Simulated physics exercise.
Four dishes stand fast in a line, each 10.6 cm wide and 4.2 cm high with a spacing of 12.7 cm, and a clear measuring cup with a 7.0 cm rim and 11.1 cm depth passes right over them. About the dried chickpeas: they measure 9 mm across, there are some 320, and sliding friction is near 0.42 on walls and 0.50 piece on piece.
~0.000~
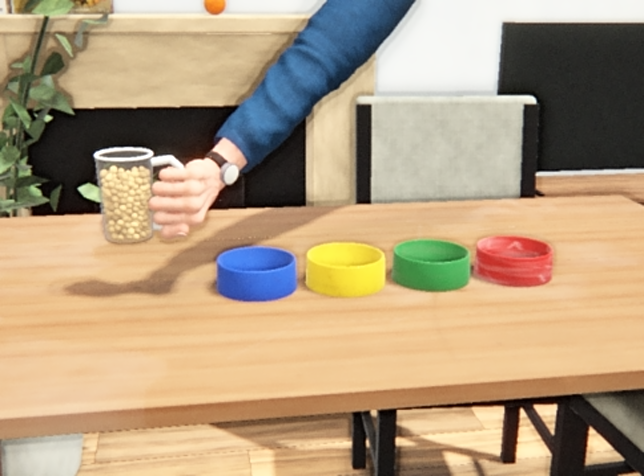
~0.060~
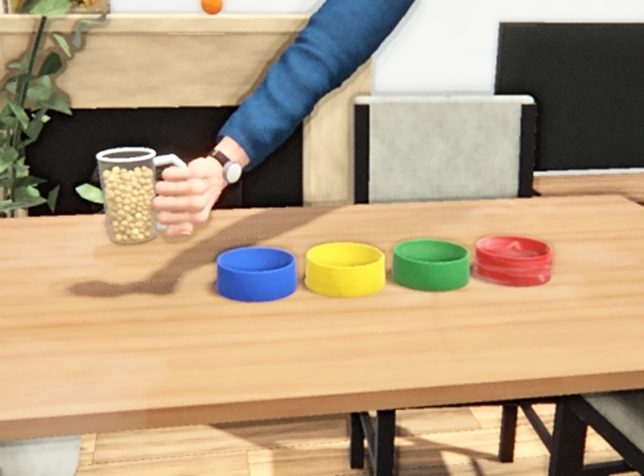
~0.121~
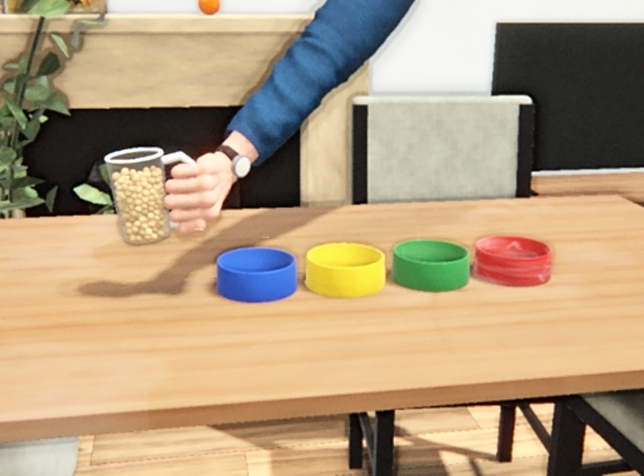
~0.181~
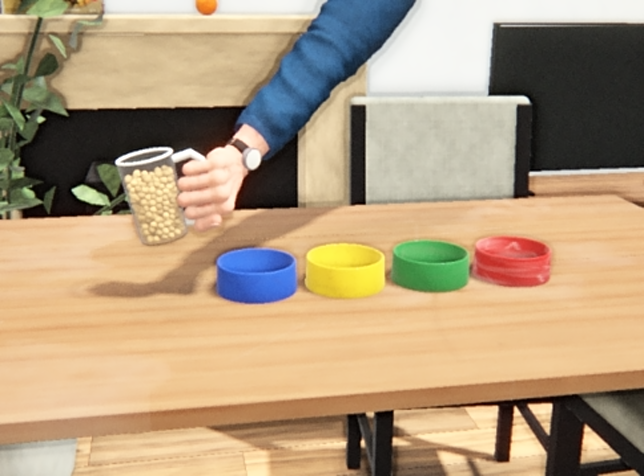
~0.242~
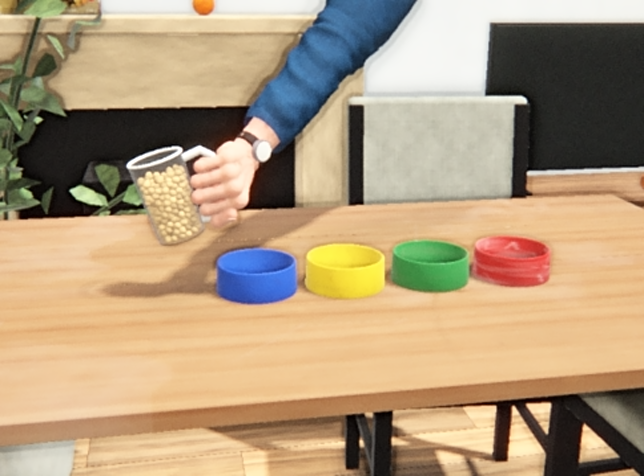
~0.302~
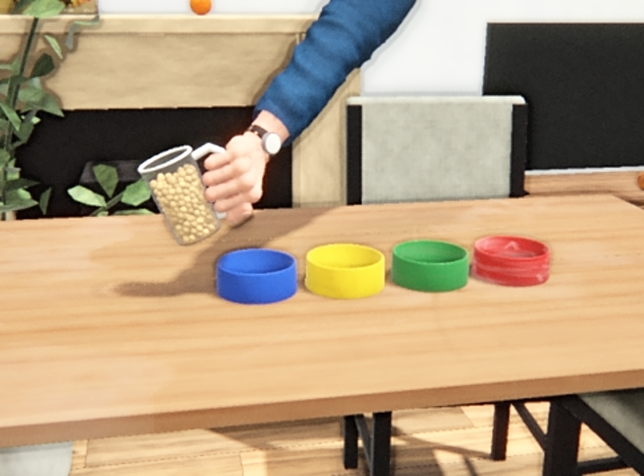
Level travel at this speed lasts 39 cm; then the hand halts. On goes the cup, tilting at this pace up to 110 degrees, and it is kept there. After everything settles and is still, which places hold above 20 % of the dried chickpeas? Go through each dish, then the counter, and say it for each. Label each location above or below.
Labels - red: Below, blue: Below, green: Below, yellow: Above, counter: Below.
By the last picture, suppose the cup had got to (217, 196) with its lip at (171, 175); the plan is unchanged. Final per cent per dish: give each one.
You'd end up with red at 0, blue at 0, green at 0 and yellow at 100.
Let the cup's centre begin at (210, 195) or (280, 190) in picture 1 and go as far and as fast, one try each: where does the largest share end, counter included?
The winner: Green; red.
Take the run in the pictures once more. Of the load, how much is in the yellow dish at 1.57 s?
Some 25 in a hundred by then.
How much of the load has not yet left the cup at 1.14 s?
Roughly 100 per cent, give or take.
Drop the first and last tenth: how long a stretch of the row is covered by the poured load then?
Roughly 6 cm of the row.
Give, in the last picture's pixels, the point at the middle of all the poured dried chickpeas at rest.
(350, 269).
Then, at 0.80 s, tilt 65 degrees; cup holds 100 %.
After 1.14 s, tilt 96 degrees; cup holds 100 %.
After 1.57 s, tilt 110 degrees; cup holds 70 %, yellow 25 %.
In the end, at 3.4 s, red 0 %, blue 0 %, green 0 %, yellow 100 %, counter 0 %.
